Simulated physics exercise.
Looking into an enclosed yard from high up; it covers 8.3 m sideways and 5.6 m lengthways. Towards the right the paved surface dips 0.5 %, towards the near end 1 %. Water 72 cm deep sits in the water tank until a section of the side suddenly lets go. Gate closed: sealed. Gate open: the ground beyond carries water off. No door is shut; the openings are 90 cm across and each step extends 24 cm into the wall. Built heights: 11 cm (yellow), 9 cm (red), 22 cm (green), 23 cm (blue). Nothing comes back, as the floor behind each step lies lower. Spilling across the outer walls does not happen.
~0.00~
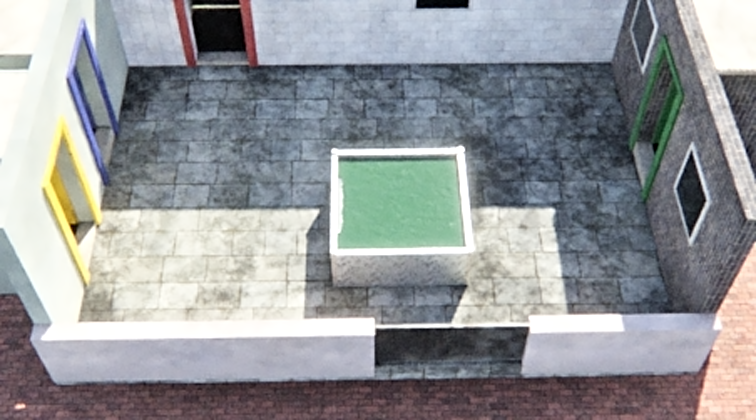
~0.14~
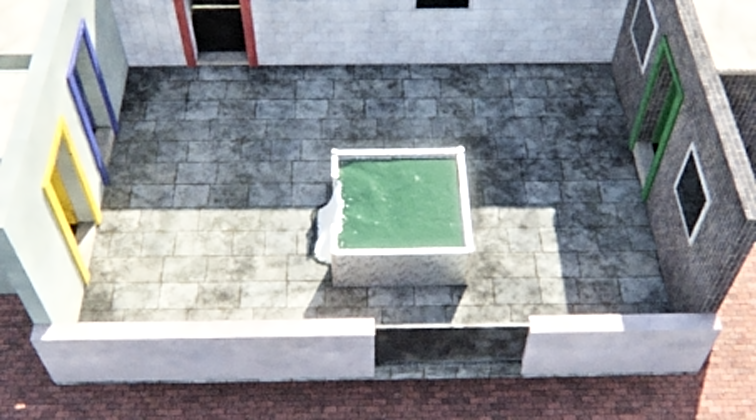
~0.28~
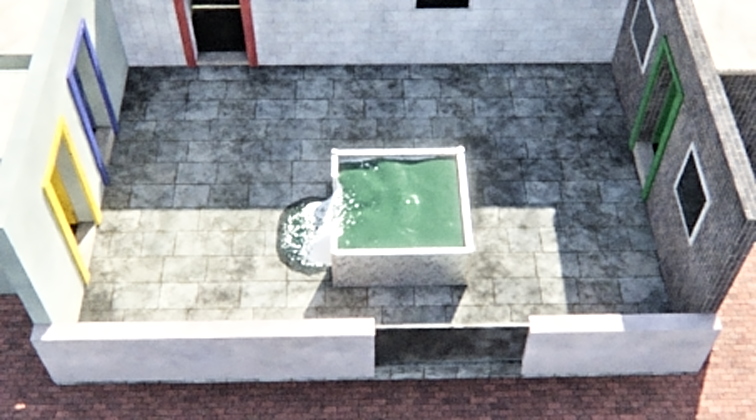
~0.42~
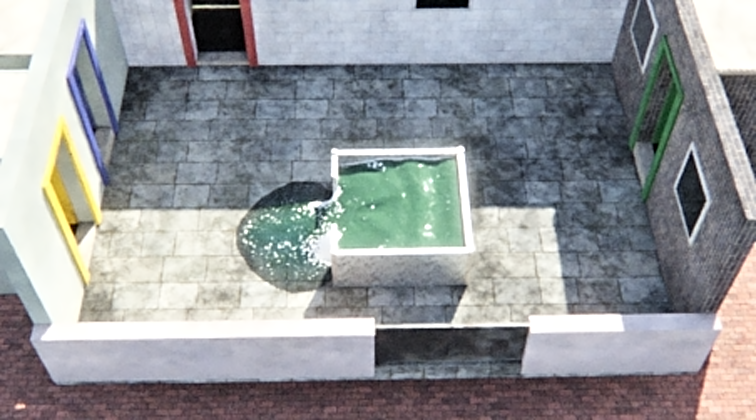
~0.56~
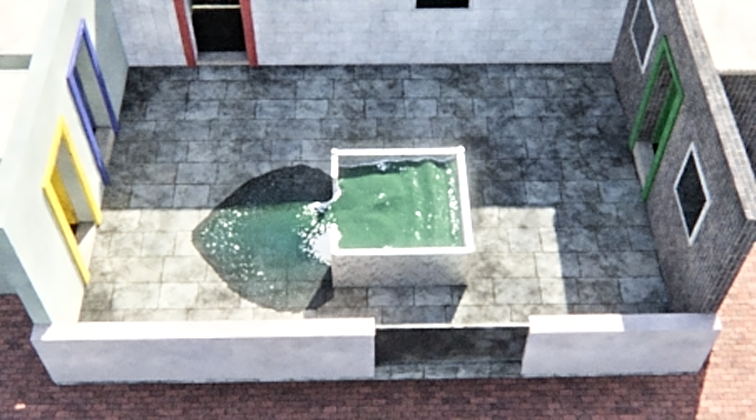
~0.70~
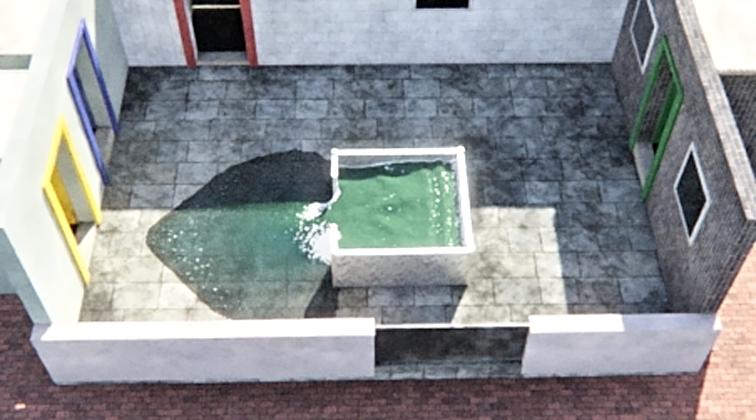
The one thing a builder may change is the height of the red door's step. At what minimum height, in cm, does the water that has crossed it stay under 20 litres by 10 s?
From about 5.5 cm.
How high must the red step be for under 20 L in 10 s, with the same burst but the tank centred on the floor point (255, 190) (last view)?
A height near 7.5 cm.
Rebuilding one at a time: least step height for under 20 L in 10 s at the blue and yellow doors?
You'd want some 13.0 cm at blue and some 19 cm at yellow.
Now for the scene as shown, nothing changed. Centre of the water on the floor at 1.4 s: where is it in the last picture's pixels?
My guess is close to (326, 235).
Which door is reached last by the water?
That would be the green door.
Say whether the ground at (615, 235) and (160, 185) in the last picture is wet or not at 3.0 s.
Note: Point one not yet reached; point two reached.
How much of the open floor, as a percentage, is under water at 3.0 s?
I'd say near 35 percent is wet.
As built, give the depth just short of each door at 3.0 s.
Depths in cm: Yellow 21, red 2, green 0, blue 14.
After 1.4 s water covers 30 % of the floor, deepest (38 cm) near (327, 234); it has not reached the red door.
After 3.0 s water covers 35 % of the floor, deepest (25 cm) near (130, 66); 2 cm at the red door, 0 litres in over its 9 cm step.
After 10.0 s water covers 95 % of the floor, deepest (9 cm) near (192, 354); 6 cm at the red door, 2 litres in over its 9 cm step.
At the red door as built, the water arrived by 2.7 s and peaked near 10 cm at 6.2 s.
Run again over the same 10 s with other heights there, 35 litres in over 4.5 cm, 13 litres over 6.5 cm. The limit of 20 litres is kept from about 5.5 cm up.
